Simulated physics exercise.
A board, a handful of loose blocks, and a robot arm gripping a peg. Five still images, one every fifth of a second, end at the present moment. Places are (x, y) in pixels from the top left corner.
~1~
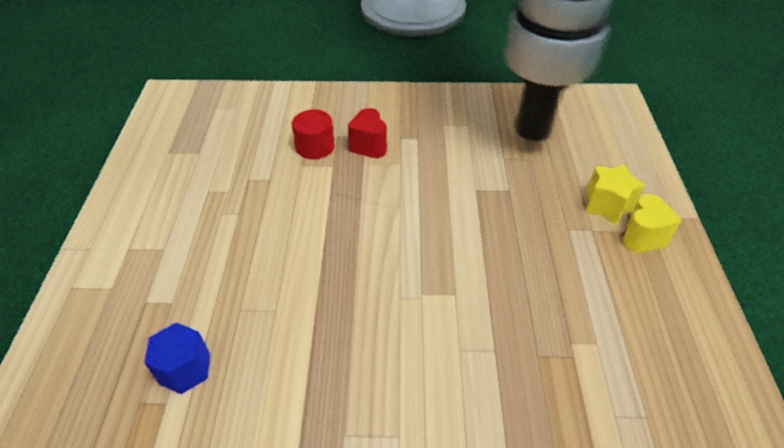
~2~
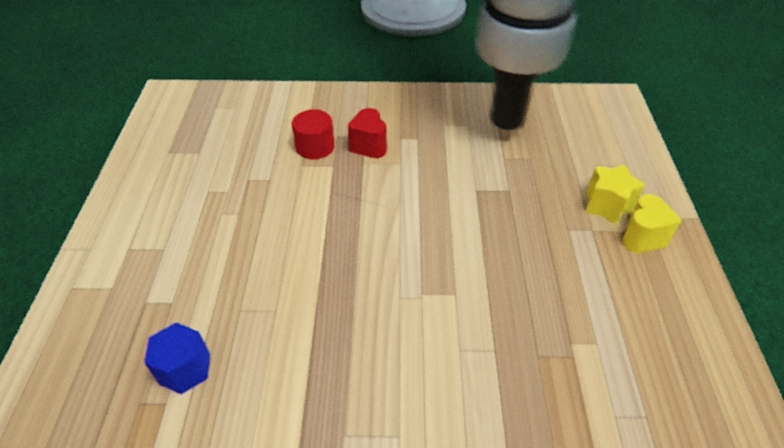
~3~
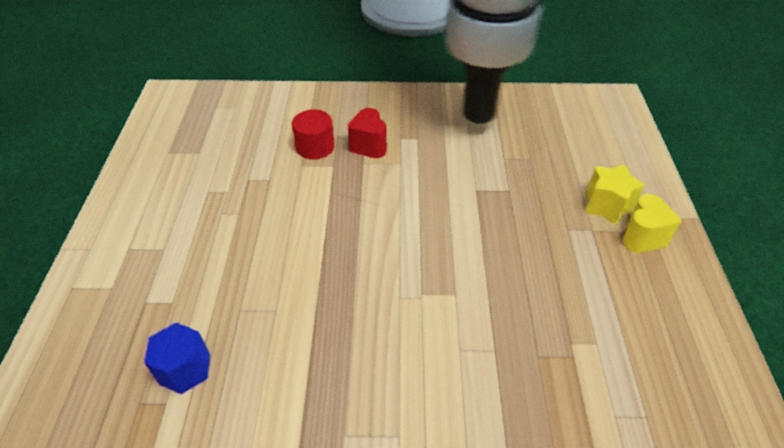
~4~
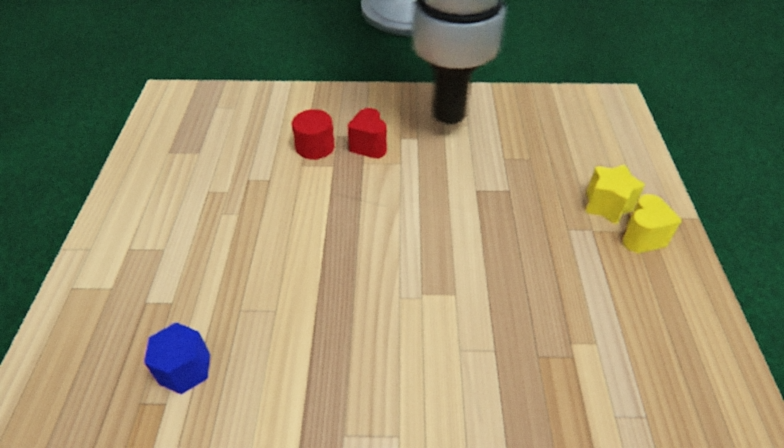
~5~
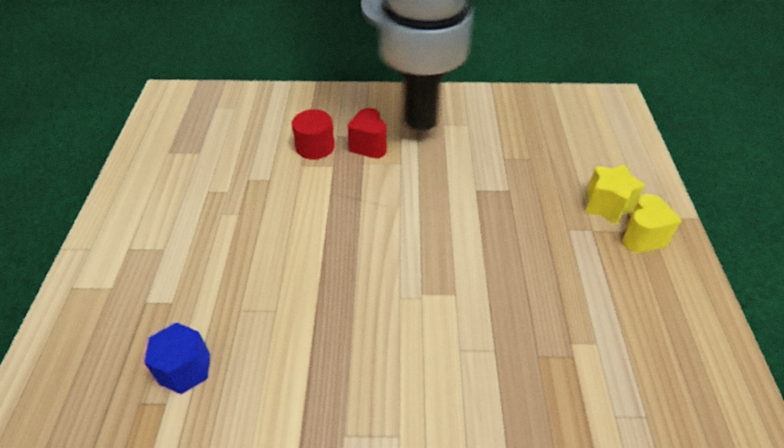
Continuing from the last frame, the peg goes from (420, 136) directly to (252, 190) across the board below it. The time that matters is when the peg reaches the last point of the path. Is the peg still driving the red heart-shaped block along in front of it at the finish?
Going by the path, yes.
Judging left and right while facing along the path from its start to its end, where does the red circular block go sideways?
Shifts right.
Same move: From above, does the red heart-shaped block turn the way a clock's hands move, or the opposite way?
From above, the turn goes clockwise.
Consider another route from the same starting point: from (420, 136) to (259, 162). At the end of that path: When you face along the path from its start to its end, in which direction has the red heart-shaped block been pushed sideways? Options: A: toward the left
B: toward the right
I'll go with A - toward the left.
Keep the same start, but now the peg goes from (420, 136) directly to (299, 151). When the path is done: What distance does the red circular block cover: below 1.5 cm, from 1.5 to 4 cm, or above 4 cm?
Displaced more than 4 cm.
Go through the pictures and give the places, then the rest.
Lower end of the peg (533, 131), tops of blocks, red circular block (312, 121), red heart-shaped block (368, 121), in the first picture.
Peg (507, 121), blocks as before, in the second picture.
Peg (479, 114), blocks as before, in the third picture.
Peg (449, 115), blocks as before, in the fourth picture.
Peg (421, 121), red circular block (312, 121), red heart-shaped block (368, 121), in the fifth picture.
The first path, step by step. One third of the way, peg (366, 138); red circular block (303, 121); red heart-shaped block (334, 131).
Two thirds of the way, peg (309, 156); red circular block (279, 121); red heart-shaped block (274, 149).
At the end, peg (248, 175); red circular block (279, 121); red heart-shaped block (212, 163), turned 25° clockwise.
